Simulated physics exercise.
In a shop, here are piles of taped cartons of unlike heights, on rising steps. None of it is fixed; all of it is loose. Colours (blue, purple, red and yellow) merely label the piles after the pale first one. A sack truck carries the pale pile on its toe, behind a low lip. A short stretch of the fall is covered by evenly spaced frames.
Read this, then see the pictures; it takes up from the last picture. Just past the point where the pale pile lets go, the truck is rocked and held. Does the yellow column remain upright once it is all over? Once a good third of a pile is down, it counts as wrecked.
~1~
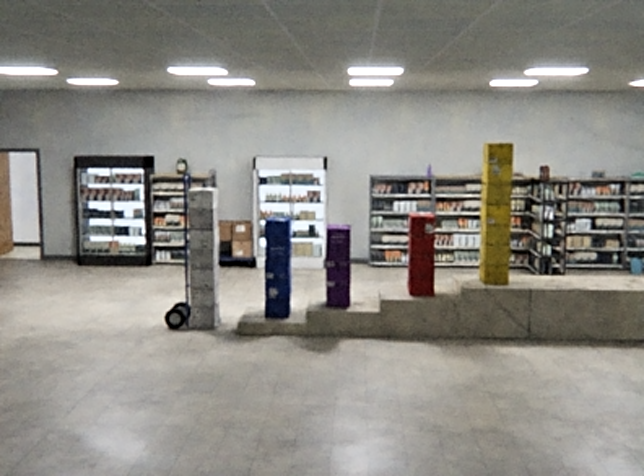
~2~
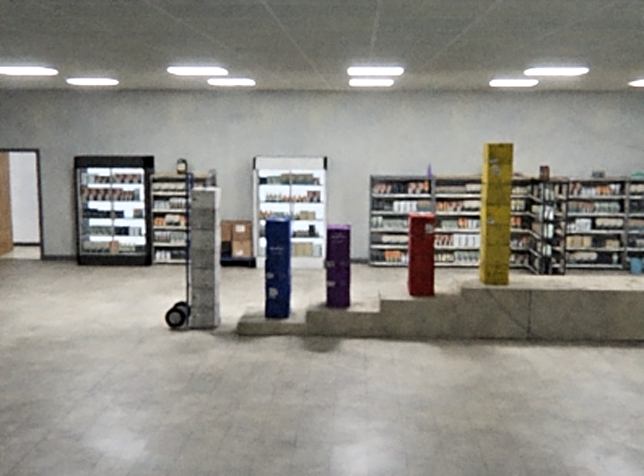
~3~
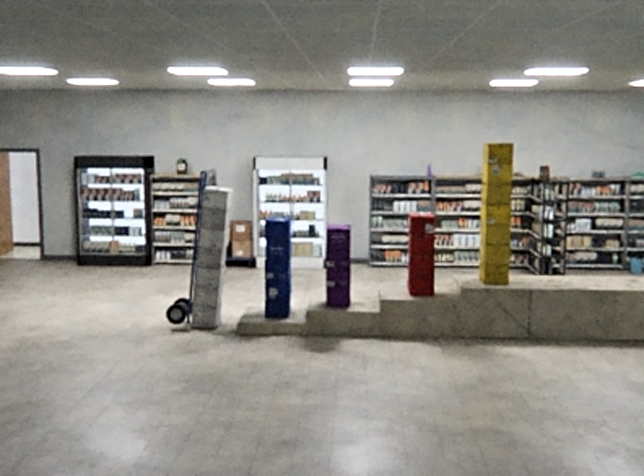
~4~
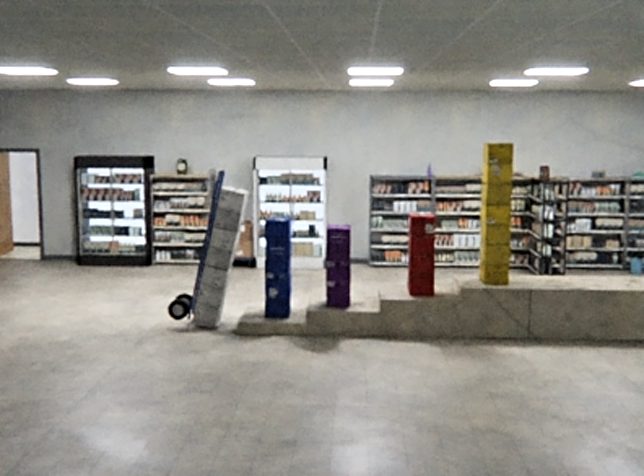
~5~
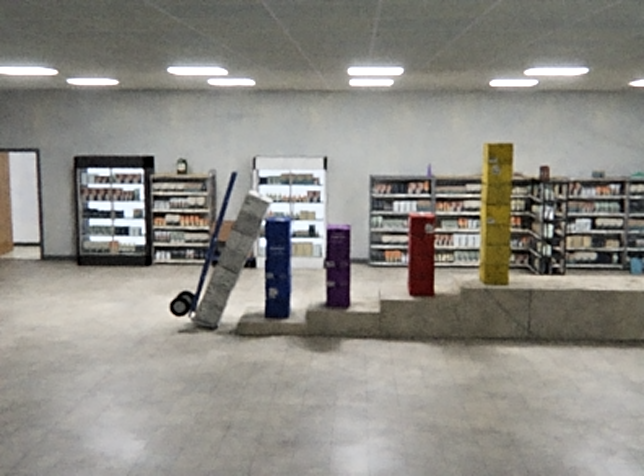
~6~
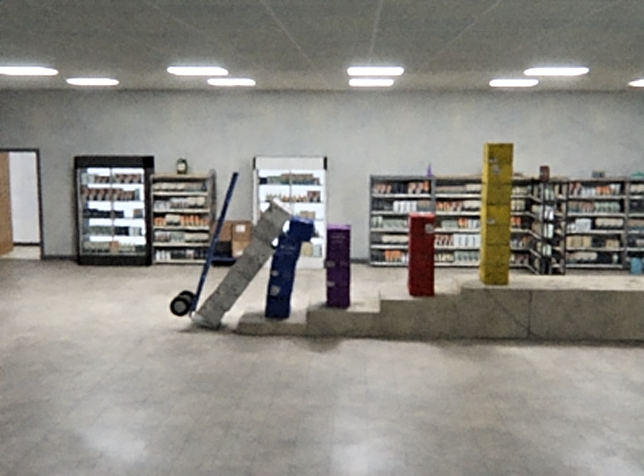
Yes.
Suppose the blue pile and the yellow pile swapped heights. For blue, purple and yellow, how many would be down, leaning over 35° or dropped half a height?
Colour by colour: Blue 6; purple 3; yellow 0.
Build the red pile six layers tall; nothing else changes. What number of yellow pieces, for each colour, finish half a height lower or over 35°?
By colour: Yellow 0.
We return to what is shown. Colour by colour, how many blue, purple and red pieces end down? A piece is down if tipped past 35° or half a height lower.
Tally: Blue = 4, purple = 3, red = 3.
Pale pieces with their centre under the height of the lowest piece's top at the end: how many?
Pale pieces: 1.
Shortly afterwards, 7 of the pale pile down; none of the 7 yellow cartons down (0 of 20 in all colours); top yellow carton unmoved; top blue carton tilted clearly.
Next, 7 of the pale pile down; none of the 7 yellow cartons down (4 of 20 in all colours); top yellow carton unmoved; top blue carton tilted clearly, half its height lower.
Some moments later, 7 of the pale pile down; none of the 7 yellow cartons down (7 of 20 in all colours); top yellow carton unmoved; top blue carton tilted well over, some two heights lower.
In the end, 7 of the pale pile down; none of the 7 yellow cartons down (10 of 20 in all colours); top yellow carton unmoved; top blue carton tilted well over, some two heights lower. From the last view, middles, top yellow carton near (499, 153), top blue carton near (375, 260).
